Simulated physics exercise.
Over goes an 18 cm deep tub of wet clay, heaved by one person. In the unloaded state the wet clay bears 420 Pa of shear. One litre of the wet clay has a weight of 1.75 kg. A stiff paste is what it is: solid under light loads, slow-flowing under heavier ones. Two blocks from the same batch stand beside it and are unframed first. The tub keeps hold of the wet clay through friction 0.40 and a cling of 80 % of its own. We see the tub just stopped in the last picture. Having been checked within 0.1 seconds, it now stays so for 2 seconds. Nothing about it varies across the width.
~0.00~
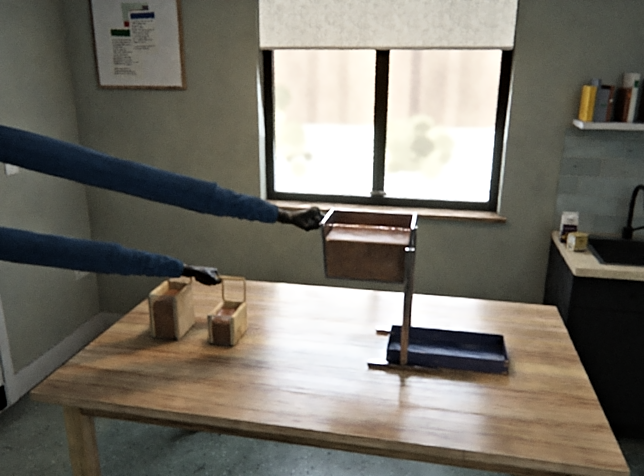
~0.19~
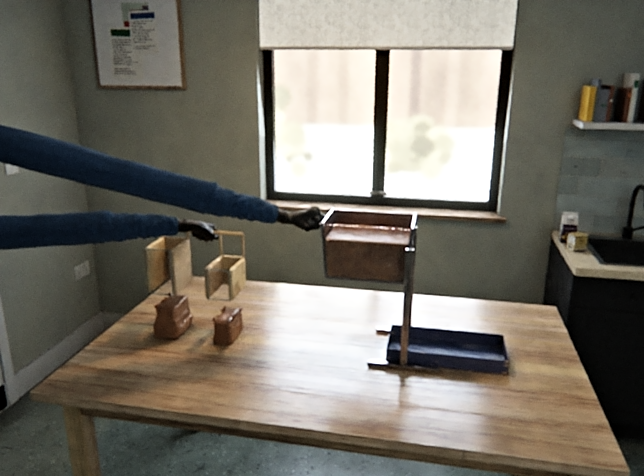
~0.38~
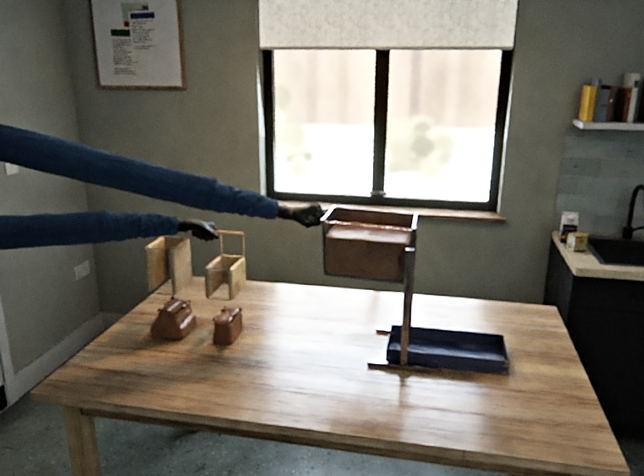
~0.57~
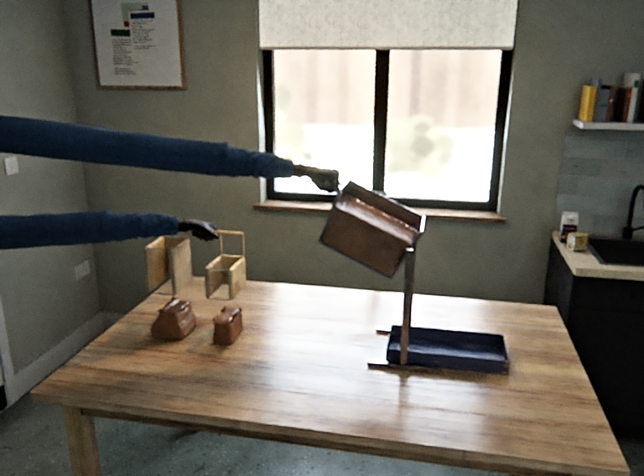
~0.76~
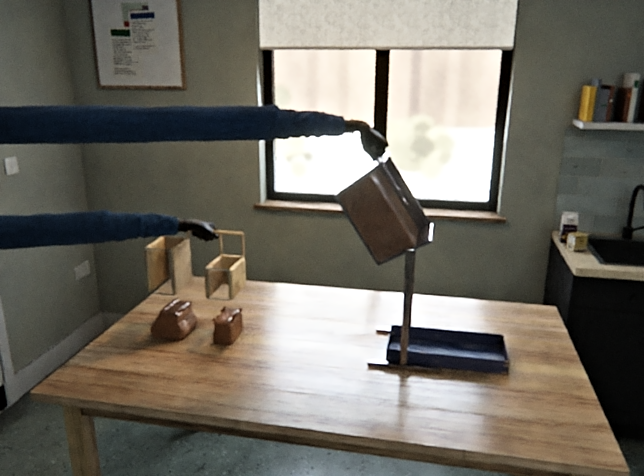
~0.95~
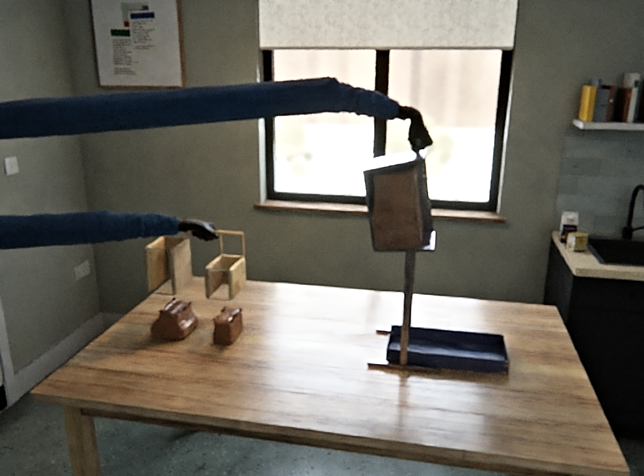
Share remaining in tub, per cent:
Near 51 percent.
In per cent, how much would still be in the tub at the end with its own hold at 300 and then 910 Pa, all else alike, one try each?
In order: Around 50 % and around 55 %.
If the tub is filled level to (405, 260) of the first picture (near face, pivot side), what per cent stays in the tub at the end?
Result: Approx. 65 % remaining in tub.
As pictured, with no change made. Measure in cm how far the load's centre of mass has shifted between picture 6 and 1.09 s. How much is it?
It has moved around 6 centimetres.
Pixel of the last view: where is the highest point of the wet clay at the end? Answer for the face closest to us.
It ends up highest close to (384, 213).
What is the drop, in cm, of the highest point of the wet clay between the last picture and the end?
14 cm.
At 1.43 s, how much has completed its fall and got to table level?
Near 18 per cent has got down by that time.
By 1.09 s, the tub is at 81 degrees and holds 90 %.
By 1.26 s, the tub is at 81 degrees and holds 58 %.
By 1.43 s, the tub is at 81 degrees and holds 51 %.
By 1.60 s, the tub is at 81 degrees and holds 51 %.
By 2.95 s, at the end, the tub is at 81 degrees and holds 51 %.
